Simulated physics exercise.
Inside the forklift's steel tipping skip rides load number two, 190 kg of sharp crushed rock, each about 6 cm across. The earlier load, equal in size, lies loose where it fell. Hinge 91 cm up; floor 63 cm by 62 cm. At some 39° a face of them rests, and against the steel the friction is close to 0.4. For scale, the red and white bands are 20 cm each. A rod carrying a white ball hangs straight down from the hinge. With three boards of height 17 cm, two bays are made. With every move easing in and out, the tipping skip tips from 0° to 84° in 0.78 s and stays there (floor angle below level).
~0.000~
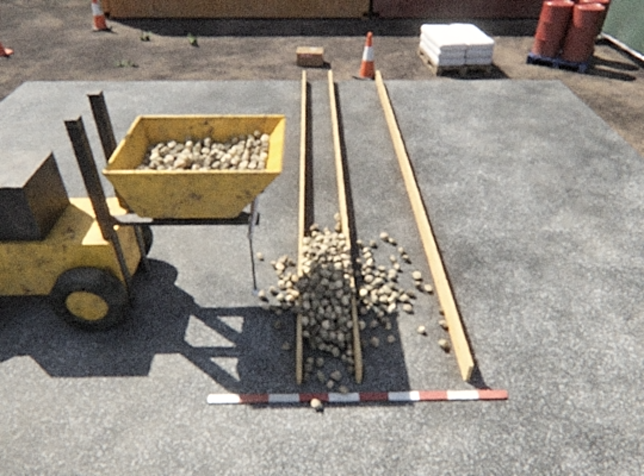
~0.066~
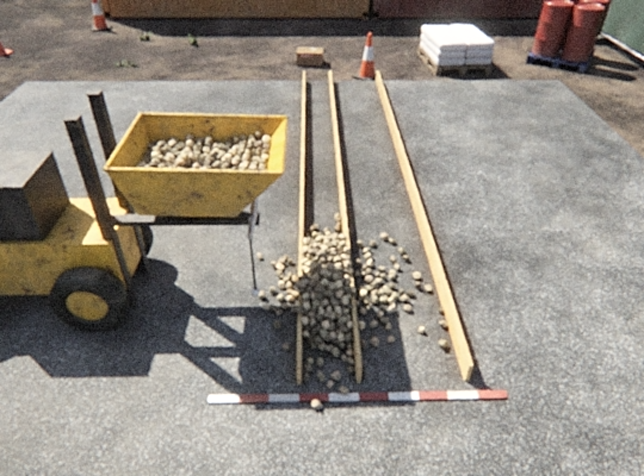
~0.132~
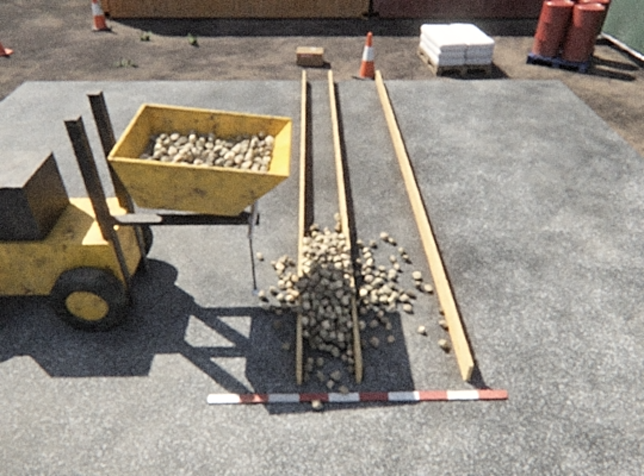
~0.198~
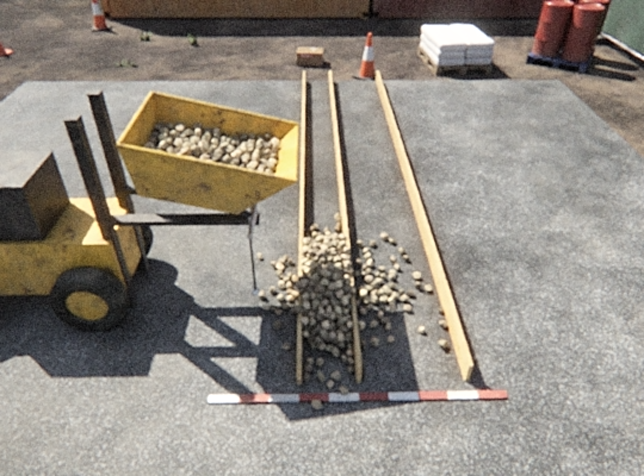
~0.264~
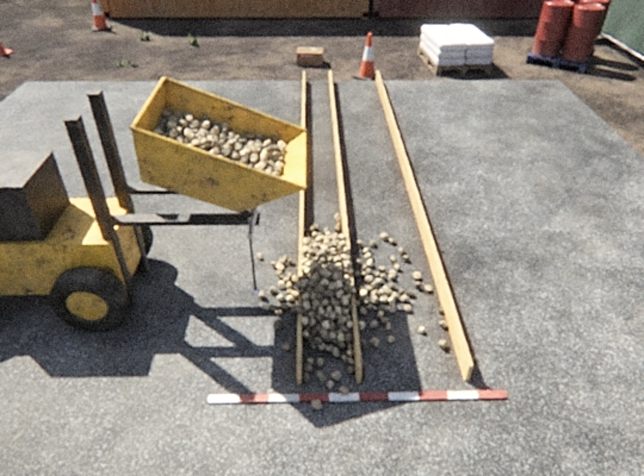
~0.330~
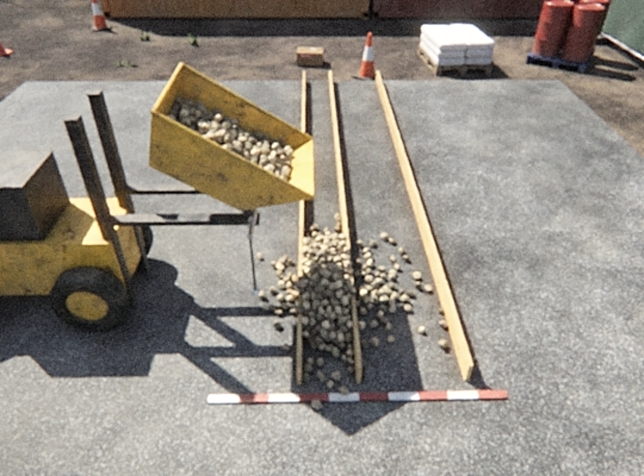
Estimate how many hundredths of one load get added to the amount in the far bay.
About 99 hundredths.
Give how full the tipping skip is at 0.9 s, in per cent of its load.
Close to 80 in a hundred is still held.
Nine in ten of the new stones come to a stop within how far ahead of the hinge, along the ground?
Close to 140 centimetres.
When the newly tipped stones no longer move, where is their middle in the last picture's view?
The middle ends up near (390, 283).
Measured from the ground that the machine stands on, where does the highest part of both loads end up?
Close to 36 centimetres up.
After 0.6 s the floor is at 70°; in per cent of one load, 100 in the tipping skip, 5 short of the bays, 85 in the near bay, 10 in the far bay; the foremost stones are at (427, 300).
After 0.9 s the floor is at 84°; in per cent of one load, 79 in the tipping skip, 5 short of the bays, 102 in the near bay, 14 in the far bay; the foremost stones are at (427, 300).
After 1.2 s the floor is at 84°; in per cent of one load, 6 in the tipping skip, 5 short of the bays, 96 in the near bay, 94 in the far bay; the foremost stones are at (437, 279).
After 3.6 s the floor is at 84°; in per cent of one load, 0 in the tipping skip, 5 short of the bays, 85 in the near bay, 109 in the far bay, 2 past the last board; the foremost stones are at (486, 285). Net gain in the far bay, 99.
